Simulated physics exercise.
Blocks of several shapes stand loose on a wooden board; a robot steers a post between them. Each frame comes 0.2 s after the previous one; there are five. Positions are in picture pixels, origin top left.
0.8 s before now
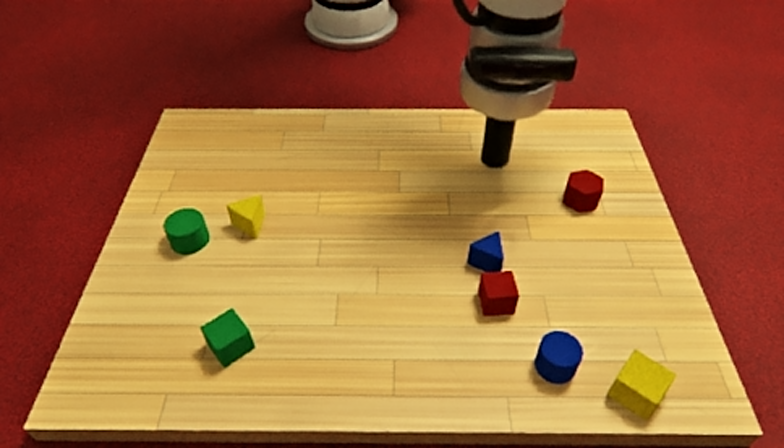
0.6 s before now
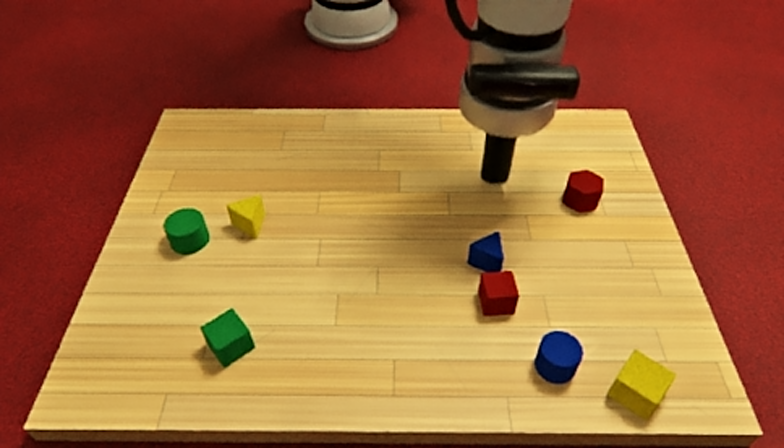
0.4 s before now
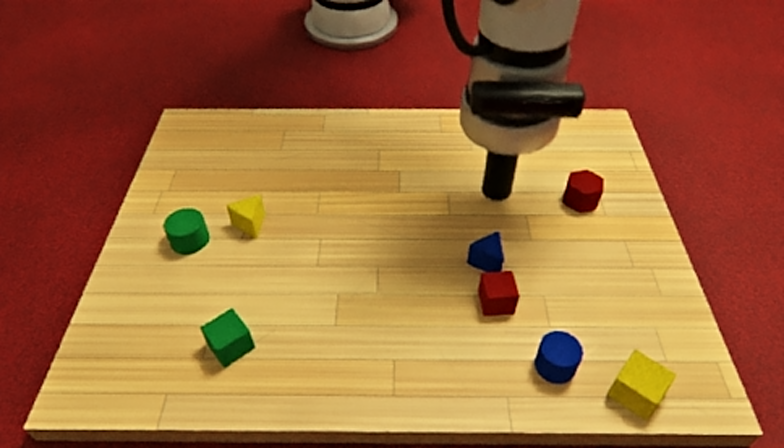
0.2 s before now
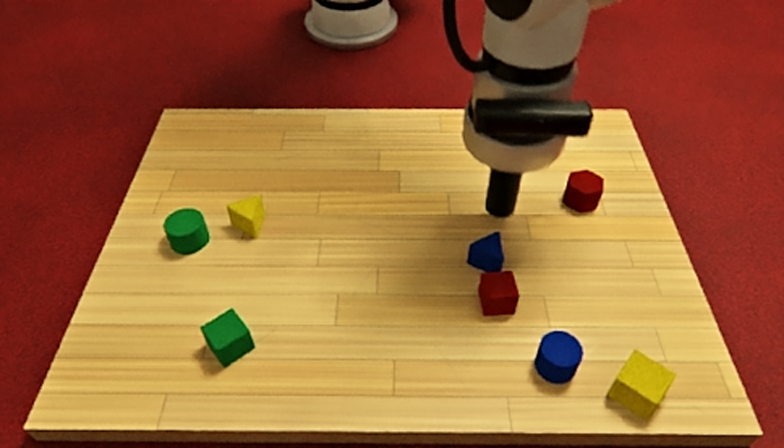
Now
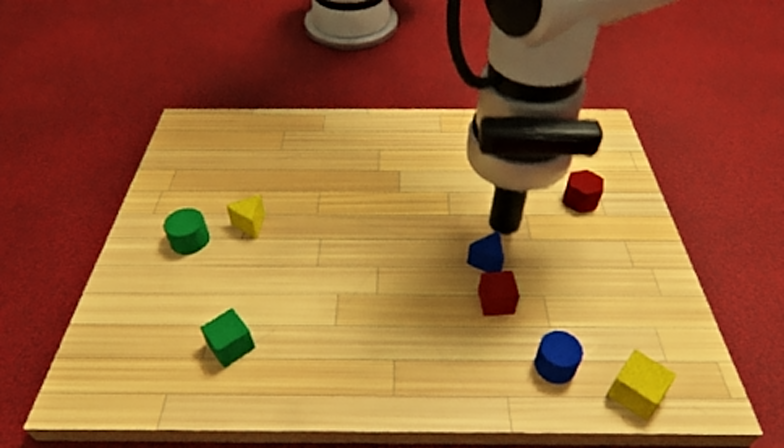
A robot arm with a dark post moves slowly toward the viewer and slightly right over a pale wooden board on a red surface, seen from above at an angle by a still camera. Green blocks and a yellow one lie left; blue, red and yellow ones lie centre and right. The post draws close to the blue three-sided block, while every block stays still.
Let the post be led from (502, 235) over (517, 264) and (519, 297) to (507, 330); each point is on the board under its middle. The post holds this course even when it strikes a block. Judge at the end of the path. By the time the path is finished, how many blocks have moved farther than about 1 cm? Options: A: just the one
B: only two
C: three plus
A - just the one.
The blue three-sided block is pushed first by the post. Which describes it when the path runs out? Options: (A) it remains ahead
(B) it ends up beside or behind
B - it ends up beside or behind.
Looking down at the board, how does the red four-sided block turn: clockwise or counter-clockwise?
Looking from above, the answer is clockwise.
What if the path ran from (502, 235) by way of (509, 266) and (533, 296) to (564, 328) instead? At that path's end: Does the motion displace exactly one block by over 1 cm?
Answer: Yes.
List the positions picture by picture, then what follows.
The first picture shows post's lower end (495, 159); blue three-sided block (491, 244); red four-sided block (500, 284); blue disc (562, 348).
The second picture shows post (495, 175); blocks still.
The third picture shows post (496, 191); blocks still.
The fourth picture shows post (500, 207); blocks still.
The fifth picture shows post (504, 224); blue three-sided block (491, 244); red four-sided block (500, 284); blue disc (562, 348).
The first path, step by step. One third of the way, post (520, 254); blue three-sided block (489, 248).
Two thirds of the way, post (522, 286); blue three-sided block (489, 248); red four-sided block (492, 296), turned 20° clockwise.
At the end, post (510, 320); blue three-sided block (489, 248); red four-sided block (474, 311), turned 80° clockwise; blue disc still.
